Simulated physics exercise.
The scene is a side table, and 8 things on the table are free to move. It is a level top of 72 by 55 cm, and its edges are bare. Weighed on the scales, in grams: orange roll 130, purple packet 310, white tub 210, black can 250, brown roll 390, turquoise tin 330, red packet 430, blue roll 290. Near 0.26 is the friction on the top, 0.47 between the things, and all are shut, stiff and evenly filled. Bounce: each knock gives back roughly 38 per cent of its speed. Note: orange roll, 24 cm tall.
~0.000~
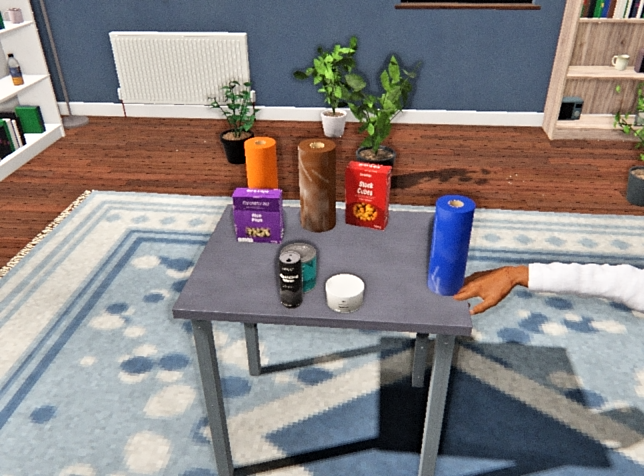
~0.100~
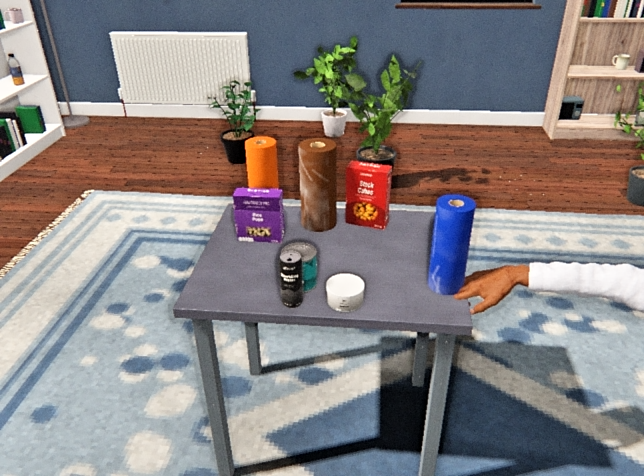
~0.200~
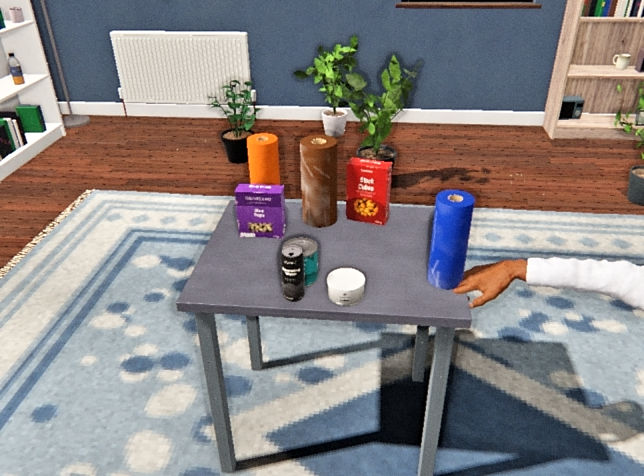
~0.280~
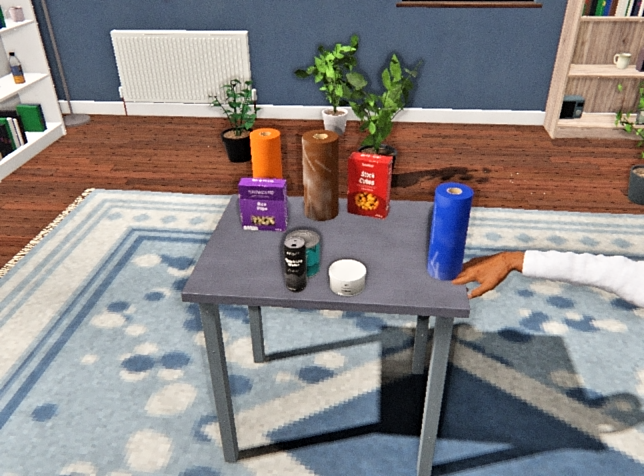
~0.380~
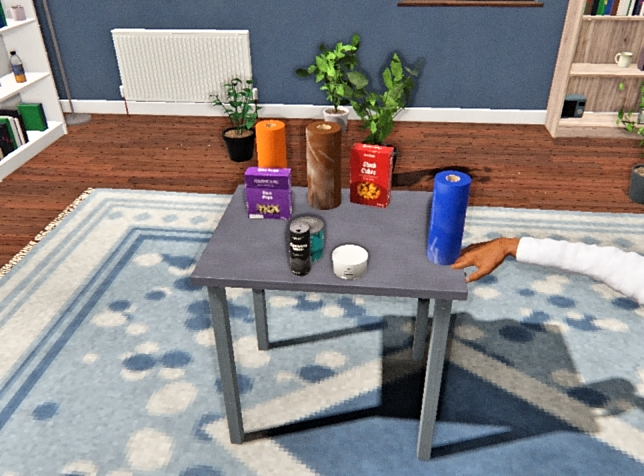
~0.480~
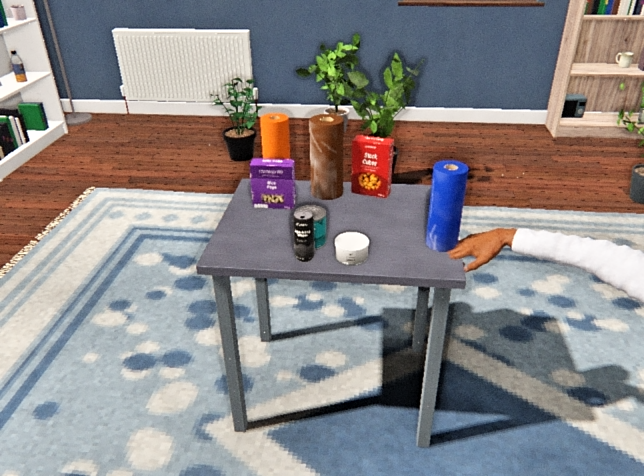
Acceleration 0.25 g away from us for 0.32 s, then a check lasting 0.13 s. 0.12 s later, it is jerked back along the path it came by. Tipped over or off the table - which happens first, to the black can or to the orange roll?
Second.
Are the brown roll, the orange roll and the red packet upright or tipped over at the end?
Outcome noted - the brown roll ends up fallen, the orange roll ends up fallen, the red packet ends up fallen.
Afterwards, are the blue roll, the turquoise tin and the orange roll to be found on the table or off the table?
Afterwards, the blue roll stays on its support, the turquoise tin stays on its support, and the orange roll leaves its support.
After 0.88 s, table shifted 10 cm; orange roll and red packet now off the table; black can moved 10 cm near (304, 235); brown roll 10° off upright.
After 1.28 s, brown roll now off the table; black can moved 6 cm near (297, 265); purple packet moved 6 cm.
In the end (1.7 s), off the table, orange roll, brown roll and red packet; not toppled but over 5 cm from the start, purple packet, white tub, black can and turquoise tin; blue roll under 5 cm from the start. At the end, from the last picture's camera, black can near (297, 265), orange roll near (284, 344). Black can was never lost; orange roll went at 0.64 s.
